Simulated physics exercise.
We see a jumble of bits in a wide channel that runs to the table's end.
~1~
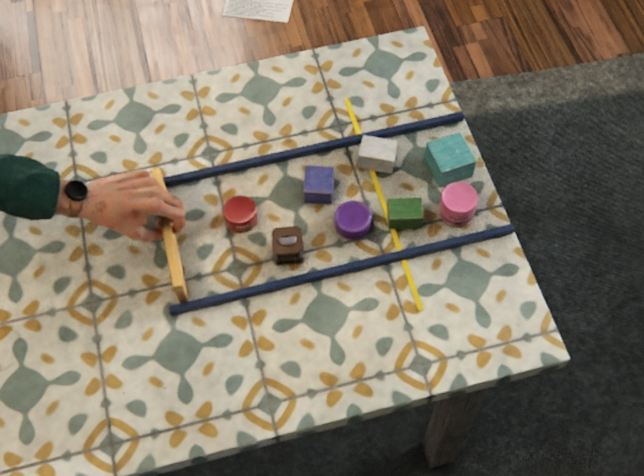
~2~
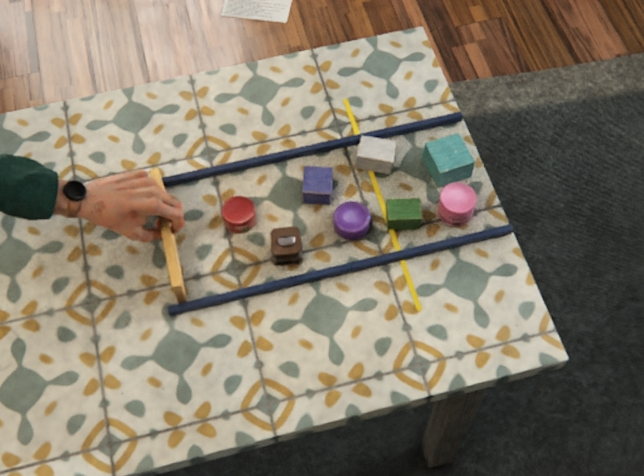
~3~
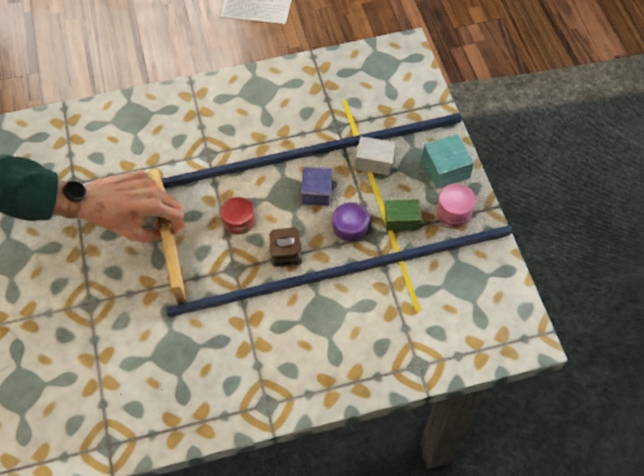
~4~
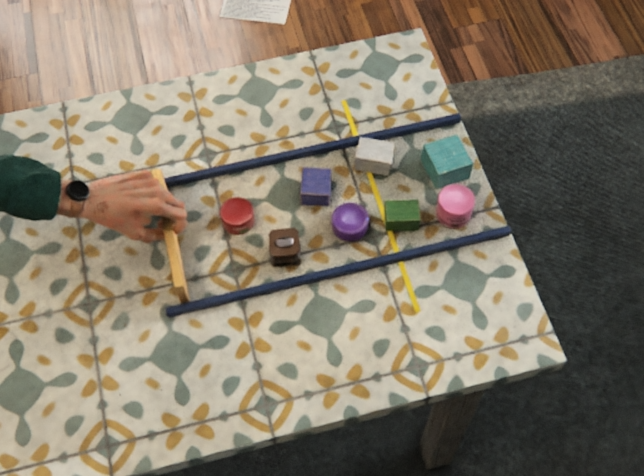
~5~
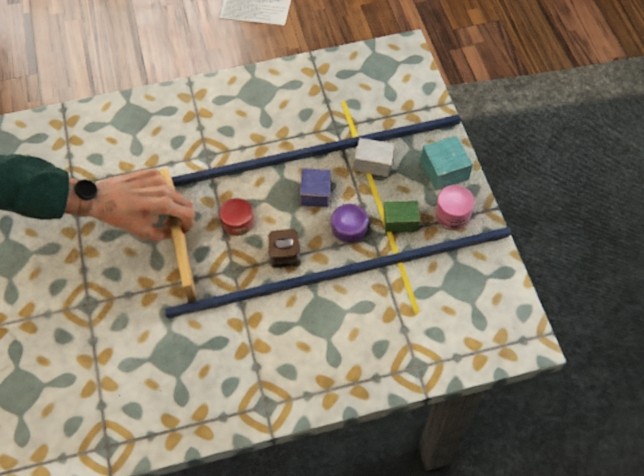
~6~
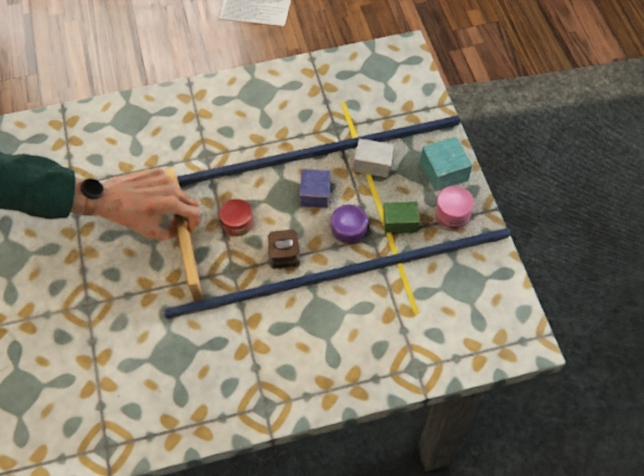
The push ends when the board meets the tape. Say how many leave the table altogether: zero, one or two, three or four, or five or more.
In the end the number that fall off is zero.
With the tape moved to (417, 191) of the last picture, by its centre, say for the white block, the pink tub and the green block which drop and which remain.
The white block stays on, the pink tub comes down, the green block comes down.
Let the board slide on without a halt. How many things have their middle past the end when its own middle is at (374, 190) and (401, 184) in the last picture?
Past the end: 0 and 1.
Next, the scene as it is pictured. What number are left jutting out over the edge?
1 of them.
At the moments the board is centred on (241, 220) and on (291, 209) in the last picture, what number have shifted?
First 1, then 3.
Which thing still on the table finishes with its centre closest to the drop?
The pink tub ends nearest.
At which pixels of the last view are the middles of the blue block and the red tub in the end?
The blue block stops around (387, 170); the red tub around (394, 196).
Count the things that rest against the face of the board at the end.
3 of them.
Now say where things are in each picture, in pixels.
Turquoise block (450, 160); pink tub (458, 205); green block (405, 214); board (169, 235); tape (381, 196), in the first frame.
Pink tub (457, 205); brown case (286, 246), in the second frame.
Green block (403, 215); white block (375, 156), in the third frame.
Turquoise block (447, 161); red tub (238, 216), in the fourth frame.
Pink tub (454, 208); purple lid (350, 223), in the fifth frame.
Turquoise block (446, 163); pink tub (454, 209); green block (401, 217); board (184, 233); tape (377, 200), in the sixth frame.
Soon after, none off yet; turquoise block at rest near (446, 163); pink tub at rest near (454, 209); green block at rest near (401, 217).
After that, none off yet; turquoise block at rest near (446, 163); pink tub at rest near (454, 209); green block at rest near (403, 217).
In the end, the number that fall off is zero.
